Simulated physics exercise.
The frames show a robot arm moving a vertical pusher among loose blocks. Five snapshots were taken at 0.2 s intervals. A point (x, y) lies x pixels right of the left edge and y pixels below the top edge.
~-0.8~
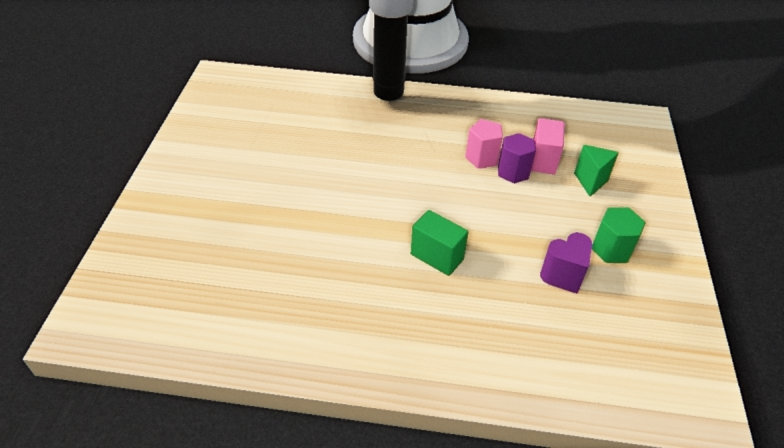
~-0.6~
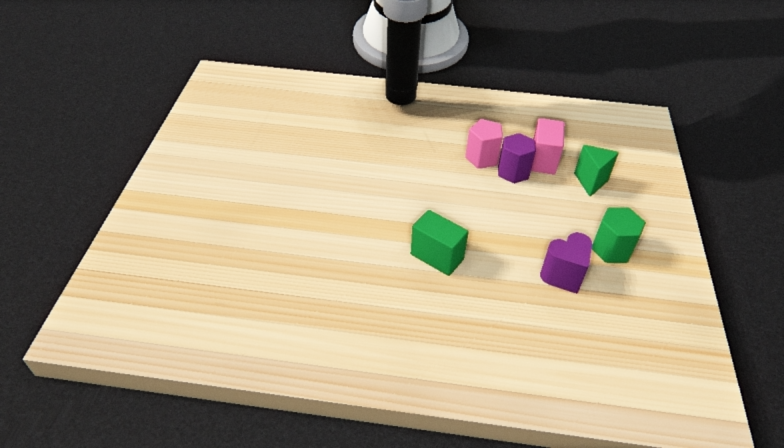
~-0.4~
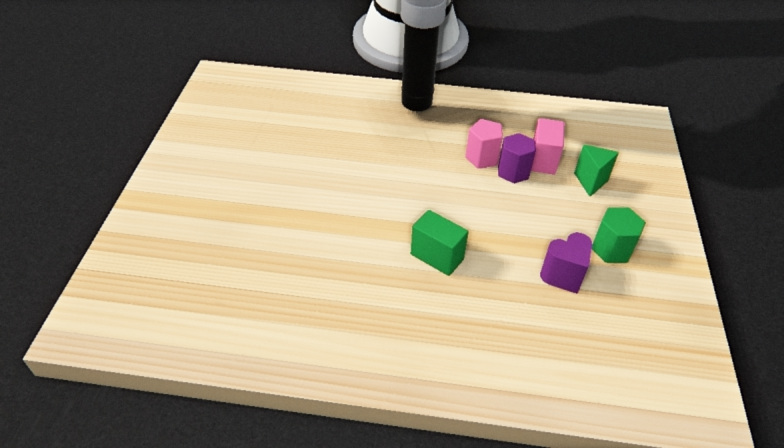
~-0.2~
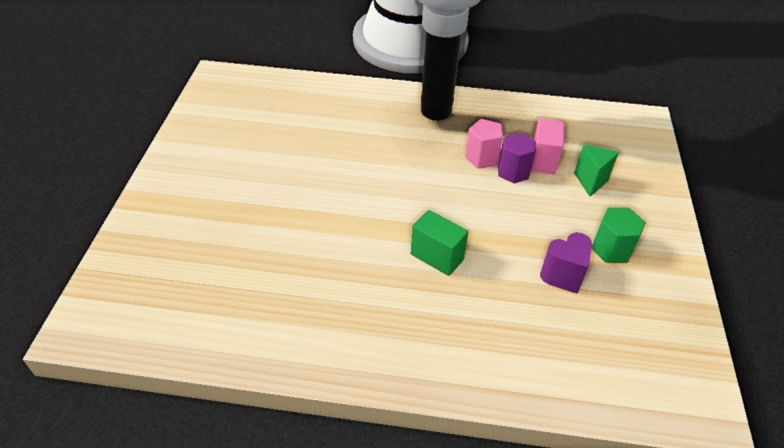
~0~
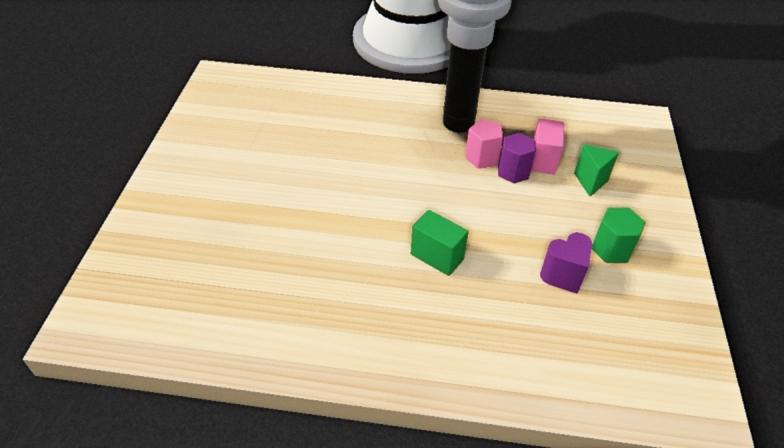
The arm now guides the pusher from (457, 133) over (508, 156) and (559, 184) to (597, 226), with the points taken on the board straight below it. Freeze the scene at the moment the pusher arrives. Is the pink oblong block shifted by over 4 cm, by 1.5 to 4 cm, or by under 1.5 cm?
Distance: Between 1.5 and 4 cm.
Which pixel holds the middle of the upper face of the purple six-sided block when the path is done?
I expect it at (542, 169).
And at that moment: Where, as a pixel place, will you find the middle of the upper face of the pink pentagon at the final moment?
I think it will end close to (499, 145).
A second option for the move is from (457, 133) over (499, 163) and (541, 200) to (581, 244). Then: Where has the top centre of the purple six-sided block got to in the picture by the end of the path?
When the path ends, it will be at (616, 198).
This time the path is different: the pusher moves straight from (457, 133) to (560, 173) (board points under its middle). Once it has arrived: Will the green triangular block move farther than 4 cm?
No, it doesn't check out.
What follows on the original path. One third of the way, pusher (510, 147); pink pentagon (499, 145), turned 85° clockwise; purple six-sided block (530, 153), turned 50° anticlockwise.
Two thirds of the way, pusher (562, 176); pink pentagon (499, 145), turned 85° clockwise; purple six-sided block (542, 169); pink oblong block (574, 134), turned 50° anticlockwise.
At the end, pusher (601, 217); pink pentagon (499, 145), turned 85° clockwise; purple six-sided block (542, 169), turned 15° clockwise; pink oblong block (574, 134), turned 50° anticlockwise; green six-sided block (629, 226).
